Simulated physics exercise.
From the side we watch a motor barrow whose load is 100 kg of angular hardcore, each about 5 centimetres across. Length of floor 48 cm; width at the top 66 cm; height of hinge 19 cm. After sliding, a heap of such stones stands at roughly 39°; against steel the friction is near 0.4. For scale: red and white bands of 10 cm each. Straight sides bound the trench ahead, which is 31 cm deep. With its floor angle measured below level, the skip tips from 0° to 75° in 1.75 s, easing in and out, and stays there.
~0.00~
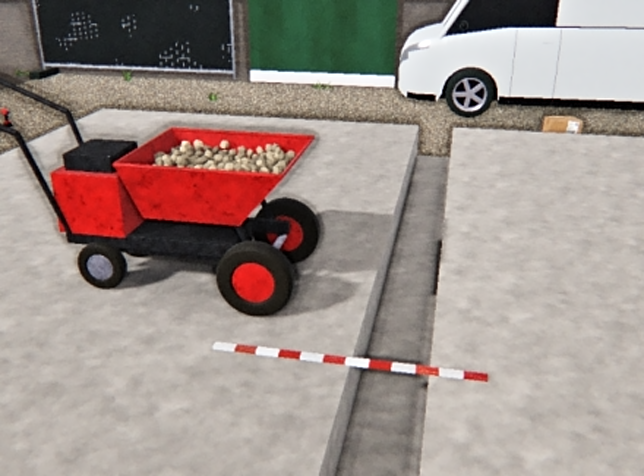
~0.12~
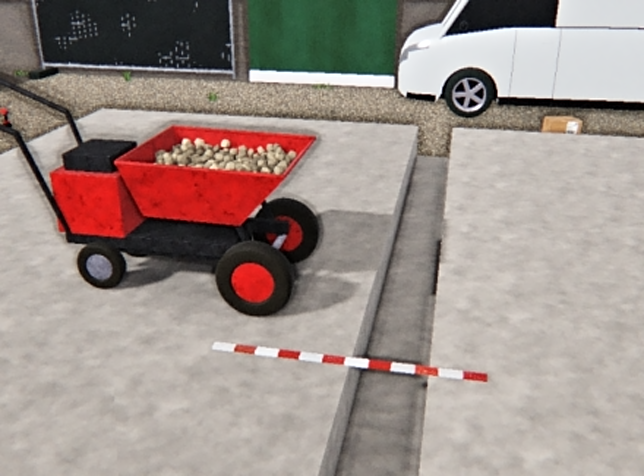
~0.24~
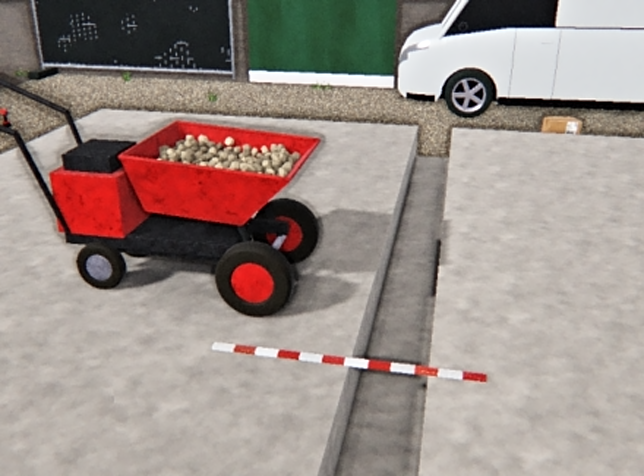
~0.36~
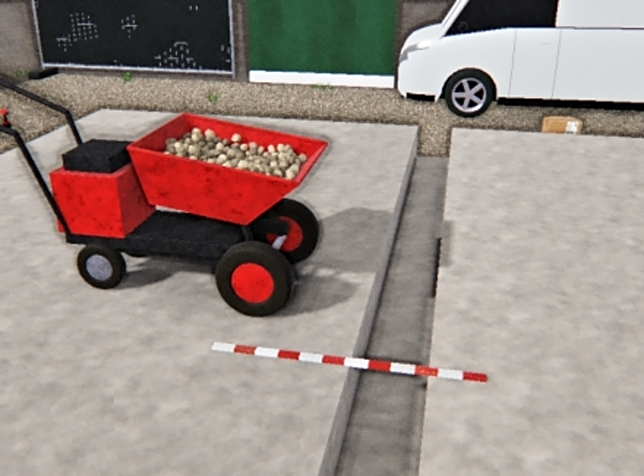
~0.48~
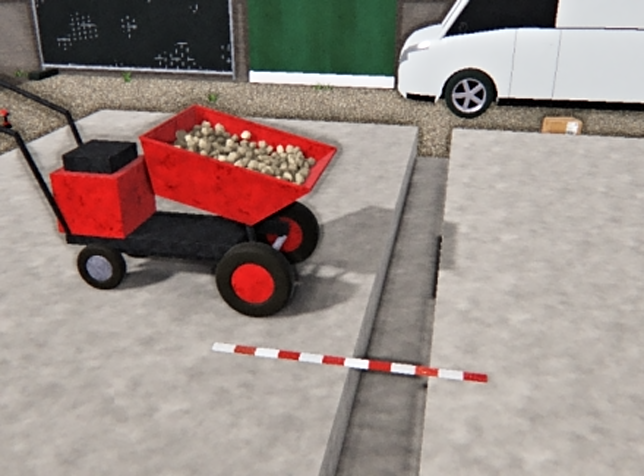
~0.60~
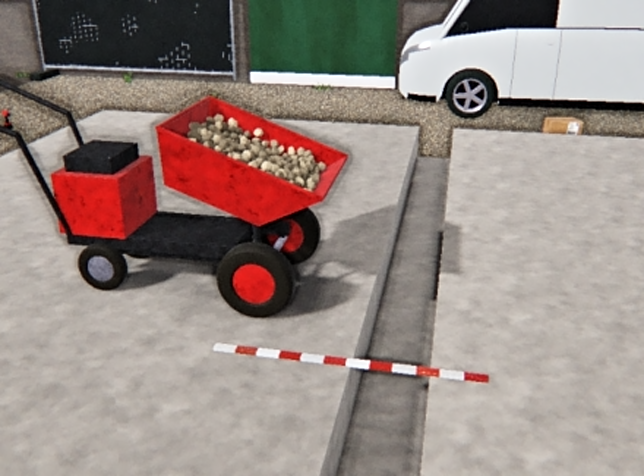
Red skip of a motor barrow loaded with pale stones tilting gradually forward to the right beside a straight-sided trench.
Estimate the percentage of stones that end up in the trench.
Roughly 97 per cent.
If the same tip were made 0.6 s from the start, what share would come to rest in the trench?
Something close to 65 per cent.
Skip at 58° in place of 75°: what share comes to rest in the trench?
In that case near 25 per cent.
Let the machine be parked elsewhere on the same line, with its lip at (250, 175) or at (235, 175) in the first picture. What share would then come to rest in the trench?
I'd expect close to 100 per cent at the first and 70 per cent at the second.
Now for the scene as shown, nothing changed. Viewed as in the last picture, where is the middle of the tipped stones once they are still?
At about pixel (408, 337) in the last view.
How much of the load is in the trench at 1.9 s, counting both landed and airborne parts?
At that moment: Approx. 50 %.
After 1.3 s the floor is at 63°; 100 % in the skip; the foremost stones are at (375, 242).
After 1.9 s the floor is at 75°; 49 % in the skip, 49 % in the trench, 2 % past the trench; the foremost stones are at (459, 291).
After 2.2 s the floor is at 75°; 18 % in the skip, 79 % in the trench, 3 % past the trench; the foremost stones are at (485, 286).
After 4.2 s the floor is at 75°; 0 % in the skip, 97 % in the trench, 3 % past the trench; the foremost stones are at (486, 289).
